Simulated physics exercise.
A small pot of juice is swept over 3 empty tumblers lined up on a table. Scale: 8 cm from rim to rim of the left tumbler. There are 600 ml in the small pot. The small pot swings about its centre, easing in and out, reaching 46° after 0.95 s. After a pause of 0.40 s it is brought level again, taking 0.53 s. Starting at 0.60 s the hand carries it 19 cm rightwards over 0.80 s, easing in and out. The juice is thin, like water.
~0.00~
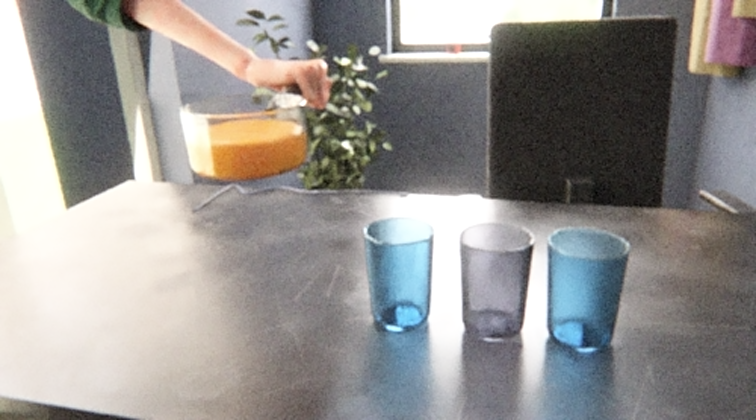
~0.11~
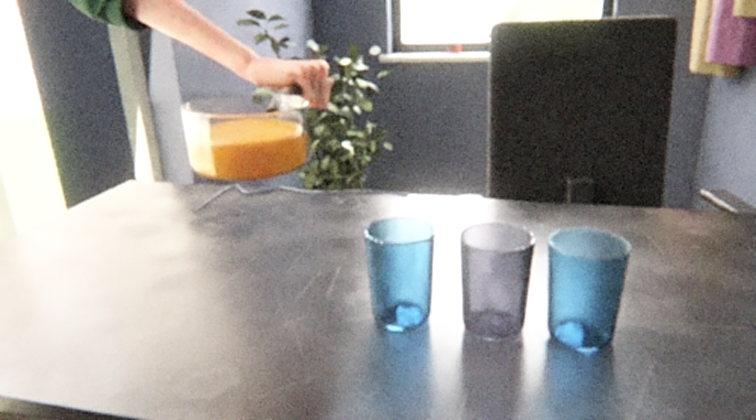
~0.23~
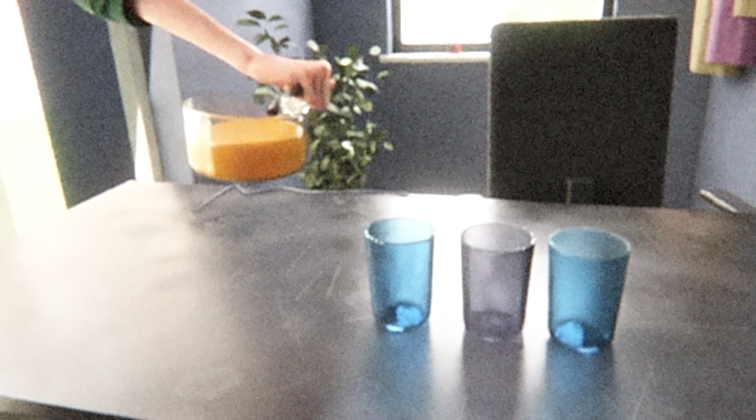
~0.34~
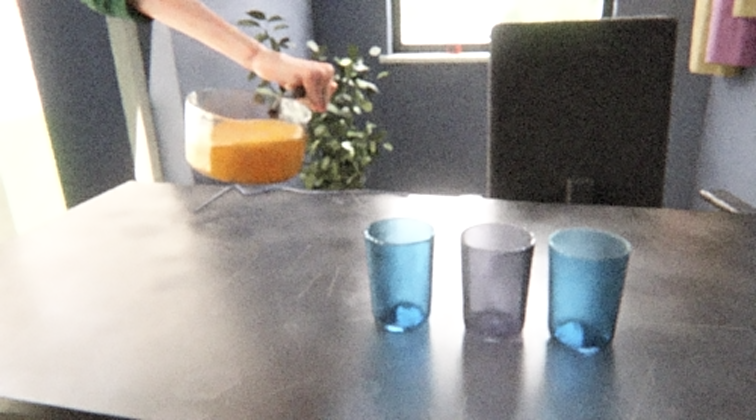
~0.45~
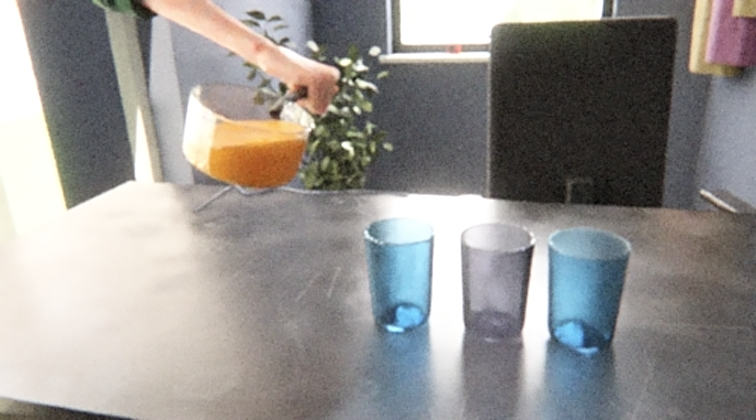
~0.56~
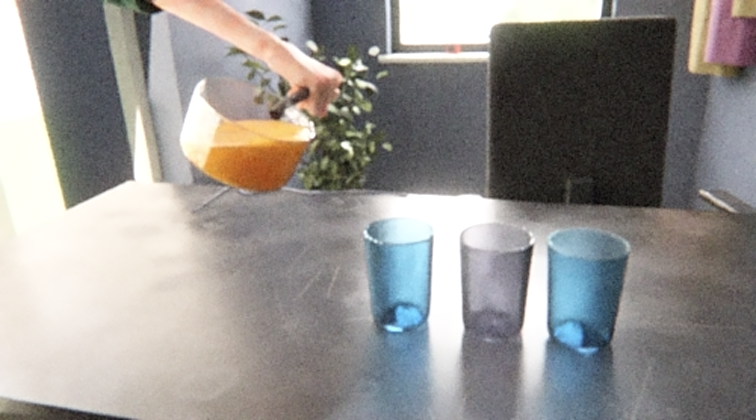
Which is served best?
The middle one catches the most.
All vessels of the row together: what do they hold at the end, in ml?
About 240 ml.
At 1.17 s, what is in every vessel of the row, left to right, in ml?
About 20 ml left, 30 ml middle, 0 ml right.
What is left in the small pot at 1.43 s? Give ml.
About 320 ml.
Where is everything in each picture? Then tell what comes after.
In the first picture, it leans 0°; its right rim is at (300, 107); the juice meets the walls at (200, 129) and (301, 132); the left tumbler's rim runs from (366, 229) to (434, 234); the middle tumbler's rim runs from (460, 236) to (533, 241); the right tumbler's rim runs from (549, 242) to (628, 247).
In the second picture, it leans 2°; its right rim is at (301, 108); the juice meets the walls at (201, 129) and (302, 132).
In the third picture, it leans 6°; its right rim is at (303, 113); the juice meets the walls at (201, 130) and (303, 133).
In the fourth picture, it leans 13°; its right rim is at (306, 121); the juice meets the walls at (200, 130) and (304, 133).
In the fifth picture, it leans 21°; its right rim is at (308, 131); the juice meets the walls at (198, 129) and (306, 133).
In the sixth picture, it leans 30°; its right rim is at (308, 140); the juice meets the walls at (197, 129) and (310, 135).
Then, 0.91 s in, the tilt is 46° and from the left they hold 0 ml, 0 ml, 0 ml, the small pot 565 ml, and 10 ml is on the table.
Then, 1.17 s in, the tilt is 46° and from the left they hold 20 ml, 30 ml, 0 ml, the small pot 415 ml, and 25 ml is on the table.
Then, 1.43 s in, the tilt is 43° and from the left they hold 20 ml, 155 ml, 0 ml, the small pot 315 ml, and 40 ml is on the table.
Then, 1.72 s in, the tilt is 9° and from the left they hold 20 ml, 220 ml, 5 ml, the small pot 310 ml, and 55 ml is on the table.
Finally, from the left they hold 20 ml, 220 ml, 5 ml, the small pot 310 ml, and 55 ml is on the table.
